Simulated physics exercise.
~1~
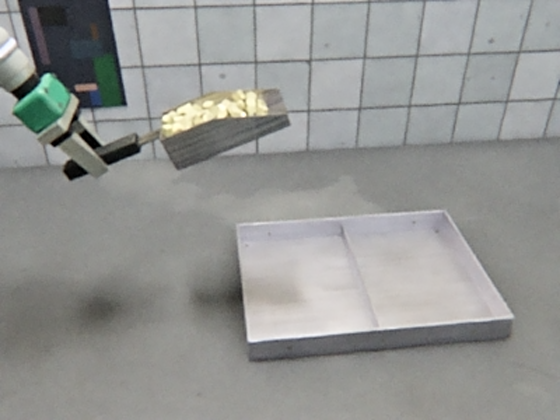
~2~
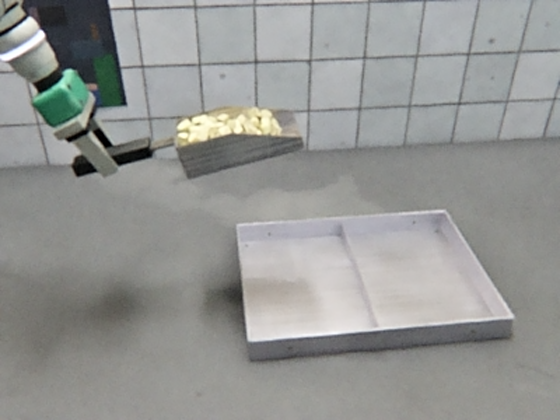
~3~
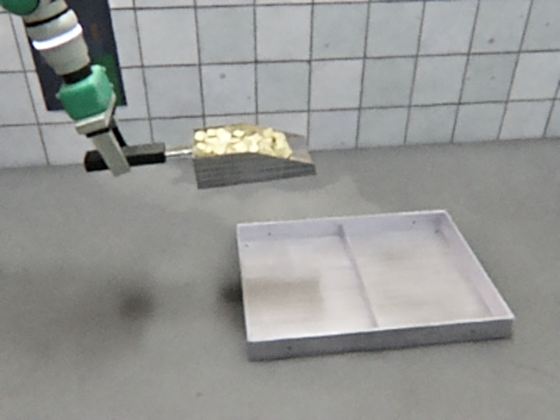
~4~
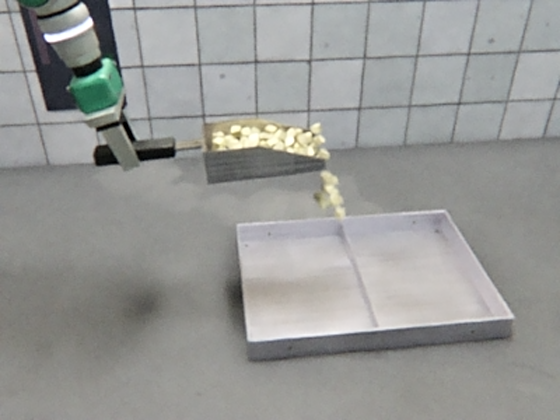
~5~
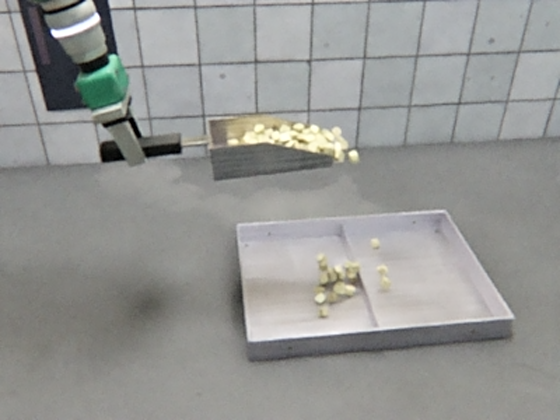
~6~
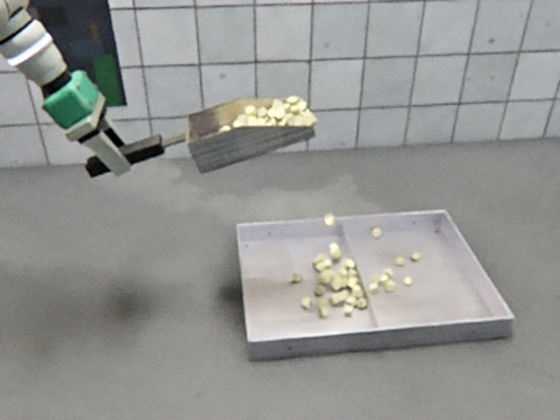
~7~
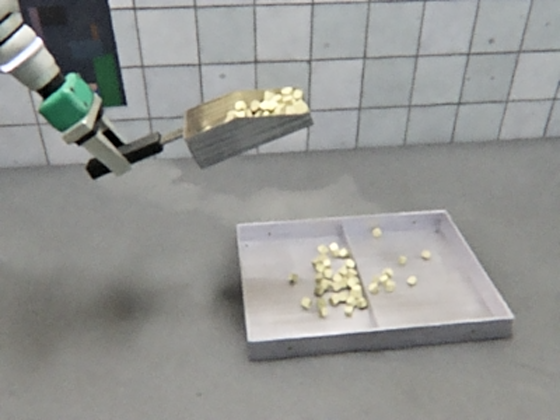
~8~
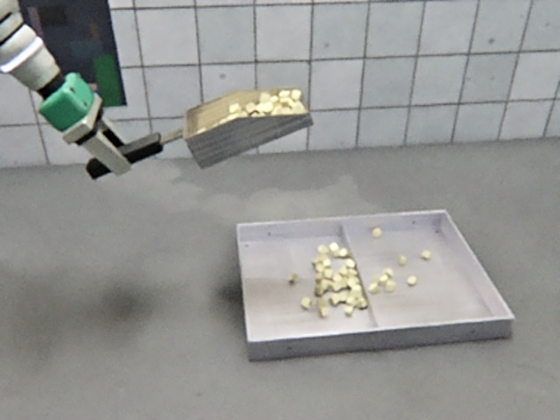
A robot arm with a green joint holds a grey scoop heaped with pale yellow cubes at the upper left, seen from slightly above in a grey-floored space with a white tiled wall. Below to the right sits a shallow, pale metal tray split by a cross wall. The scoop moves right and levels out, and cubes begin spilling from its open front. They scatter into the tray, more landing left of the divider than right. The scoop then draws back slightly, tilts its front up and stops, still holding over half the cubes.
